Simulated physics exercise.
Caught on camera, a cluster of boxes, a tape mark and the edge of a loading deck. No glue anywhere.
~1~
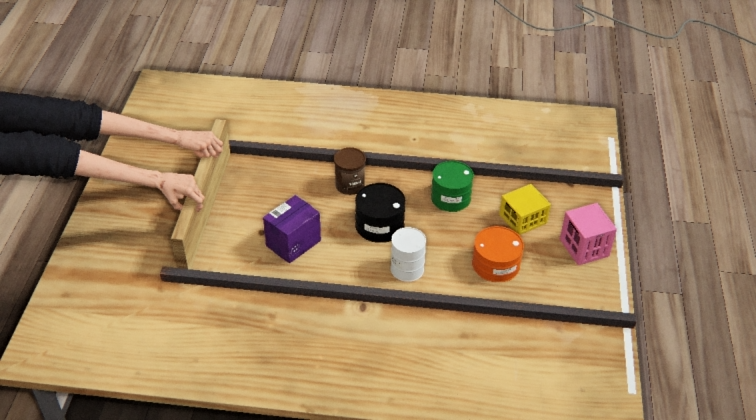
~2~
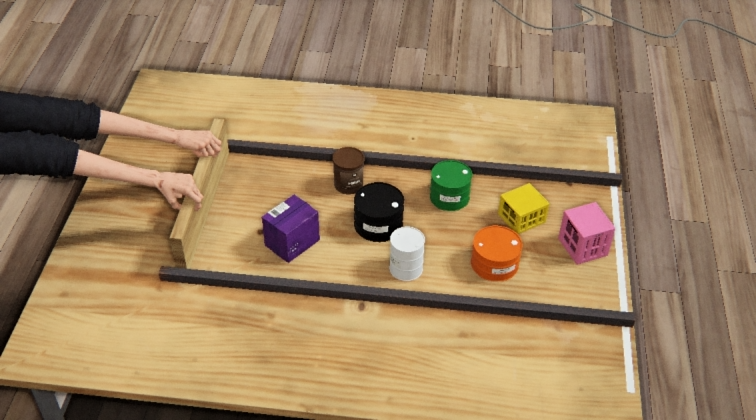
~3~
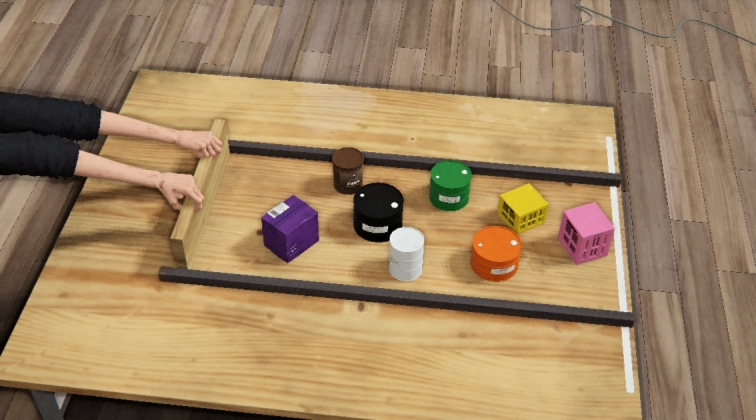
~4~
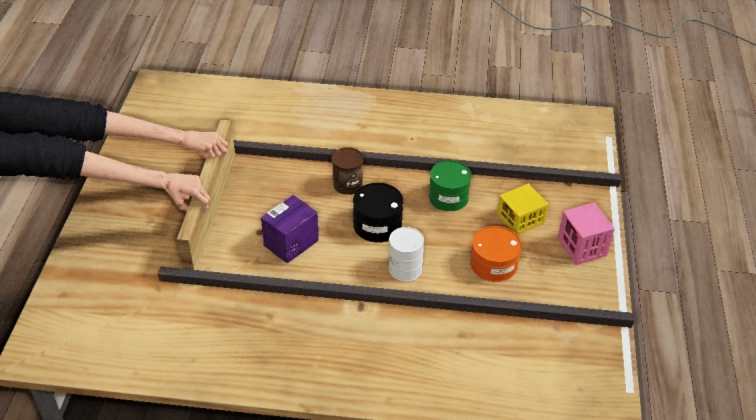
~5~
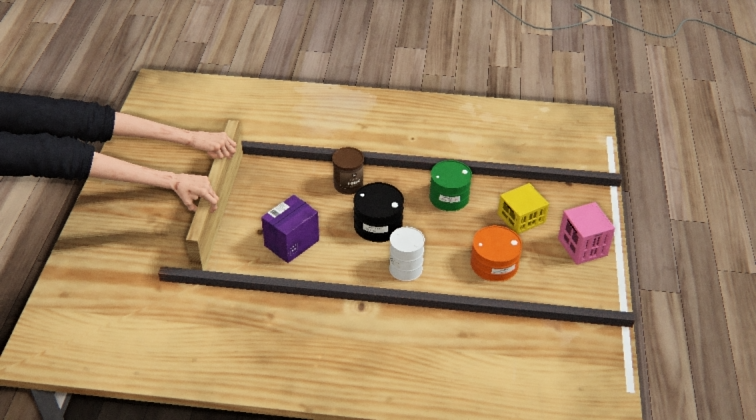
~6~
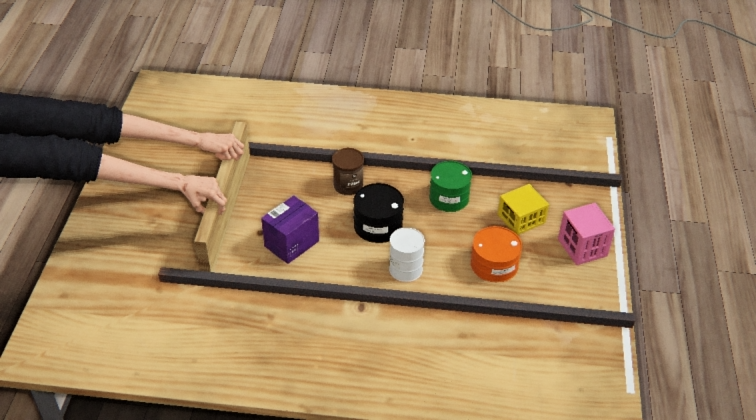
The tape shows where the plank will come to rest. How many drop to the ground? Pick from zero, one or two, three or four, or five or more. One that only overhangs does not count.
Outcome: The number that fall off is five or more.
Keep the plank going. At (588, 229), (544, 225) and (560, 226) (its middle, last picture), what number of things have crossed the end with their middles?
The counts: 4, 1 and 2.
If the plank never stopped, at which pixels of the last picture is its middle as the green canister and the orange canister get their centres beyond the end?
About (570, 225), and (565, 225) for the other.
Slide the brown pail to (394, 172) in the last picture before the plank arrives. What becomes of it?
It tumbles off.
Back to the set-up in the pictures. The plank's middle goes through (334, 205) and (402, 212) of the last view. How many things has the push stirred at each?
By then 3, and 5.
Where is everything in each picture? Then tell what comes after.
In the first picture, pink crate (588, 234); yellow crate (525, 210); orange canister (498, 254); plank (203, 193); tape (620, 249).
In the second picture, yellow crate (523, 209); purple box (291, 229).
In the third picture, orange canister (496, 254); brown pail (348, 171).
In the fourth picture, pink crate (585, 234); black canister (378, 212).
In the fifth picture, yellow crate (523, 209); plank (217, 194).
In the sixth picture, pink crate (586, 234); yellow crate (523, 209); orange canister (496, 254); plank (224, 196); tape (619, 249).
Soon after, none off yet; pink crate at rest near (586, 234); yellow crate at rest near (523, 209); orange canister at rest near (496, 254).
Then, none off yet; pink crate at rest near (586, 234); yellow crate moving near (525, 211); orange canister moved a little near (503, 254).
Further on, none off yet; pink crate moved about its own width near (640, 245); yellow crate moved well along near (615, 224); orange canister moved well along near (605, 265).
At rest, the number that fall off is five or more; fallen, purple box, brown pail, black canister, white canister, green canister, orange canister, yellow crate and pink crate.
